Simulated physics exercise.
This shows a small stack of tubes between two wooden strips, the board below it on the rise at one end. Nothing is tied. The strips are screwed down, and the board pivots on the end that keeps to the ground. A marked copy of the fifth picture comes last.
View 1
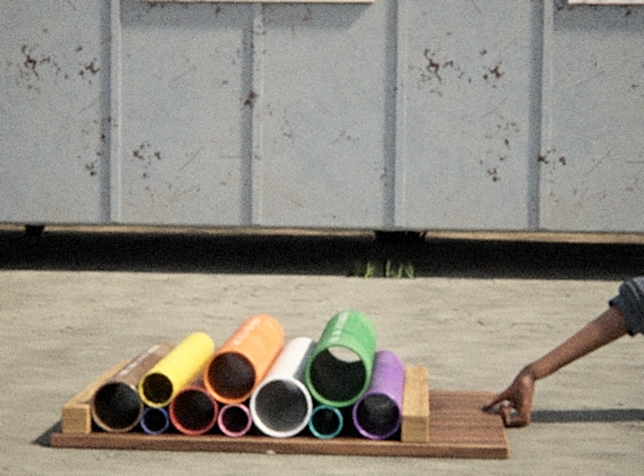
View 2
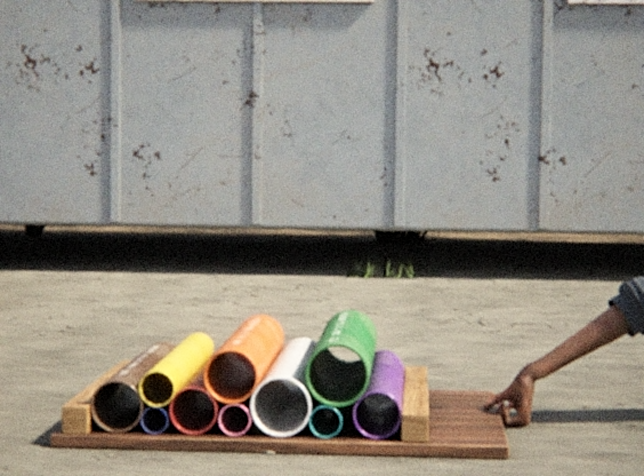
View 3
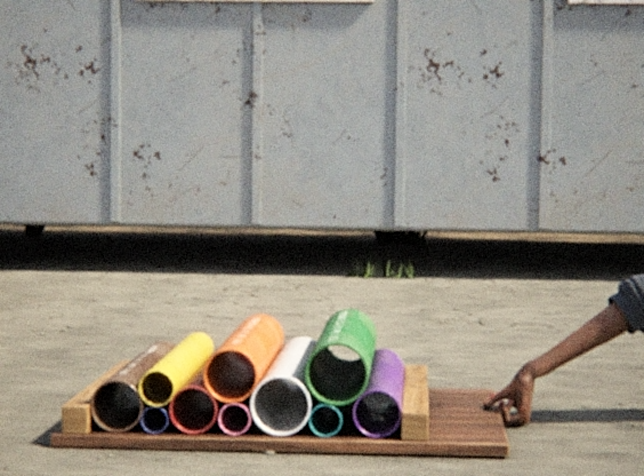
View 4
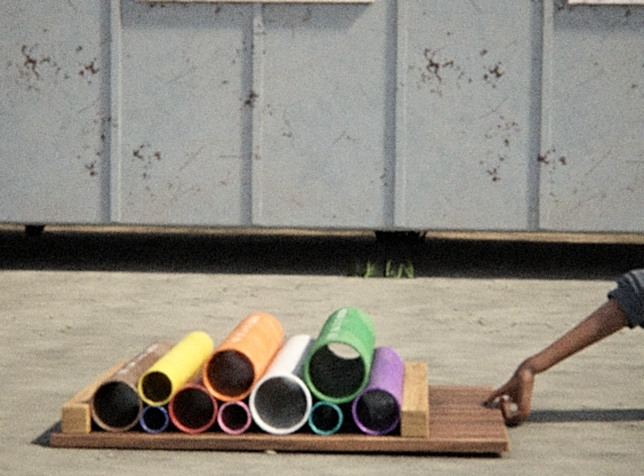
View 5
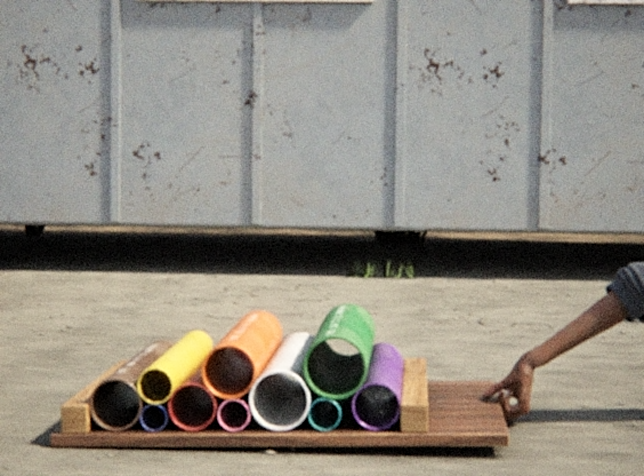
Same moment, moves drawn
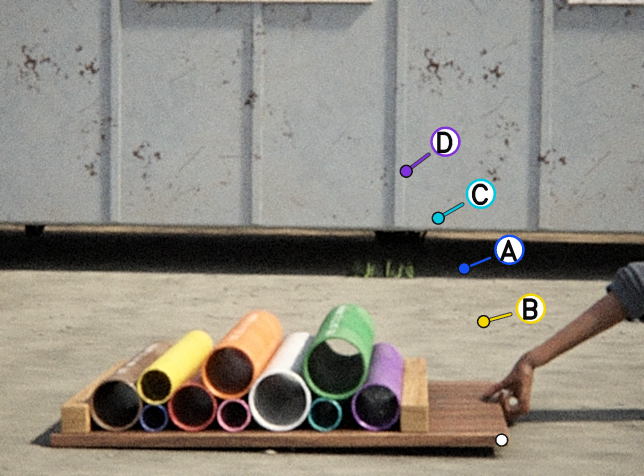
To begin with, a hand grips the right end of a wooden board lying on the ground, where colourful tubes are stacked between two wooden strips. The hand then raises that end very slightly, the left end staying down, and the tubes tilt a little with the board while remaining stacked.
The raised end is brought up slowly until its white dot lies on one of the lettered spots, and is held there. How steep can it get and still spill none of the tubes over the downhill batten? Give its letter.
D is the limit.
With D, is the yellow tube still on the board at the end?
Yes.
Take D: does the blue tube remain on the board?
The blue tube: Yes.
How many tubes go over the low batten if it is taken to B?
At B the number is none.
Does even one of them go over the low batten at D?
No, at D.
On the marked copy, A at (464, 268); B at (483, 322); C at (438, 218); D at (406, 171); the white dot at (501, 440).
With D. Early on, board at 20°.
Further on, board at 38°.
At the end, board at 38°, none over the low batten.
As for the rest, A none over the low batten; B none over the low batten; C none over the low batten.
